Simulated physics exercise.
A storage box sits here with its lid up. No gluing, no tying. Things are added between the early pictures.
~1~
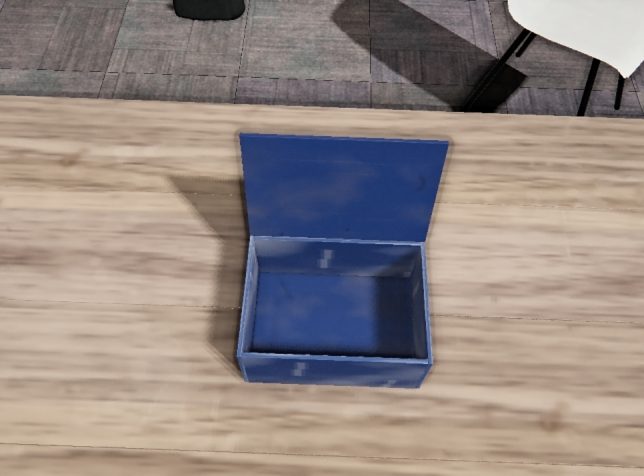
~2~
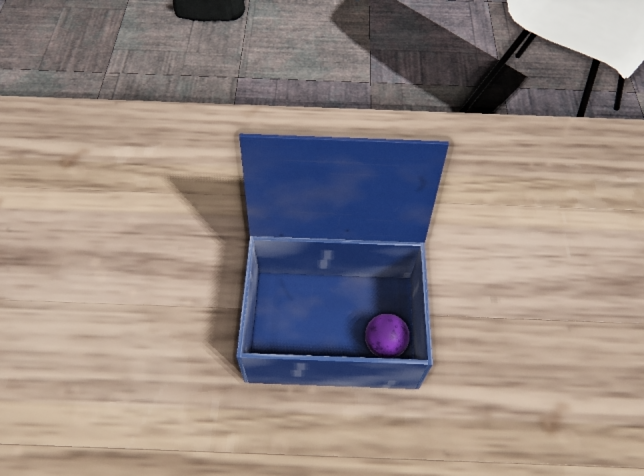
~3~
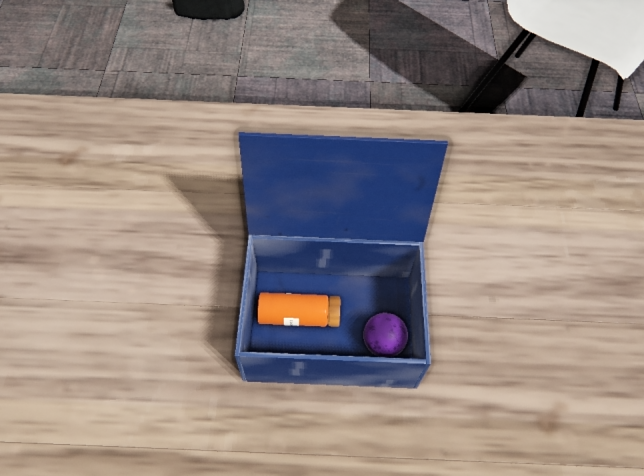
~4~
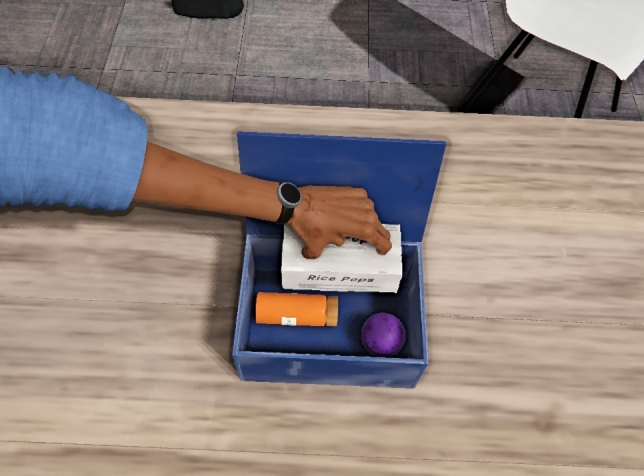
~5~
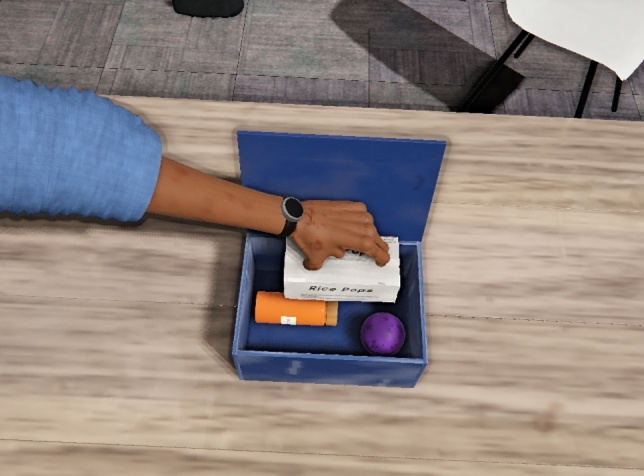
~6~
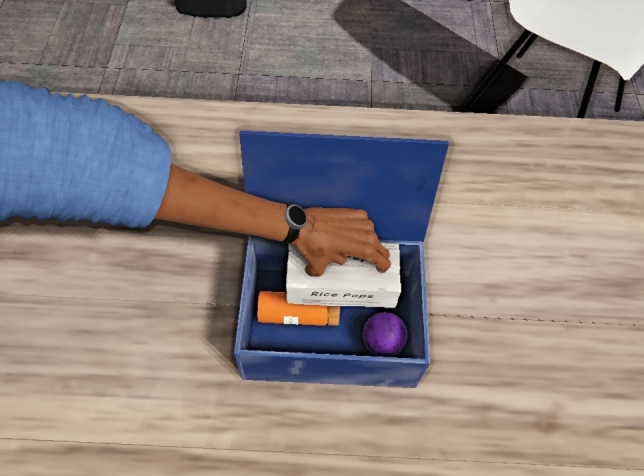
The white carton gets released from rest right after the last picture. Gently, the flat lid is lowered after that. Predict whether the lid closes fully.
Prediction: It closes fully.
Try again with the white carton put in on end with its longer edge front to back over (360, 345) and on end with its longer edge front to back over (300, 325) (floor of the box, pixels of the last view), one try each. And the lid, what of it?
Try one: Lid goes down; try two: Lid stays raised.
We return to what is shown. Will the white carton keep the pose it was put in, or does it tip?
Well, the white carton ends up skewed.
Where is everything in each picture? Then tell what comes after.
In the first frame, the last thing is not in view yet.
In the second frame, the last thing is not in view yet; purple ball (387, 336).
In the third frame, the last thing is not in view yet; purple ball (386, 335).
In the fourth frame, coming down; white carton (341, 257); purple ball (383, 335).
In the fifth frame, coming down; white carton (341, 268); purple ball (383, 335).
In the sixth frame, put in, still held; white carton (343, 274); purple ball (385, 335).
Then, 0.40 s after the last picture, white carton on its side near (344, 291); orange shaker rolled about its own width; purple ball rolled a little.
Then, 1.40 s after the last picture, lid 72° above the rim; white carton on its side near (344, 291); orange shaker rolled about its own width.
Then, 1.90 s after the last picture, lid 37° above the rim; white carton on its side near (344, 291); orange shaker rolled about its own width.
Then, 2.30 s after the last picture, lid 2° above the rim; white carton on its side near (344, 291); orange shaker rolled about its own width.
At rest, lid shut; tipped over in the box, white carton; the other 2 in place. Seen from the same camera at the end, white carton near (344, 291).
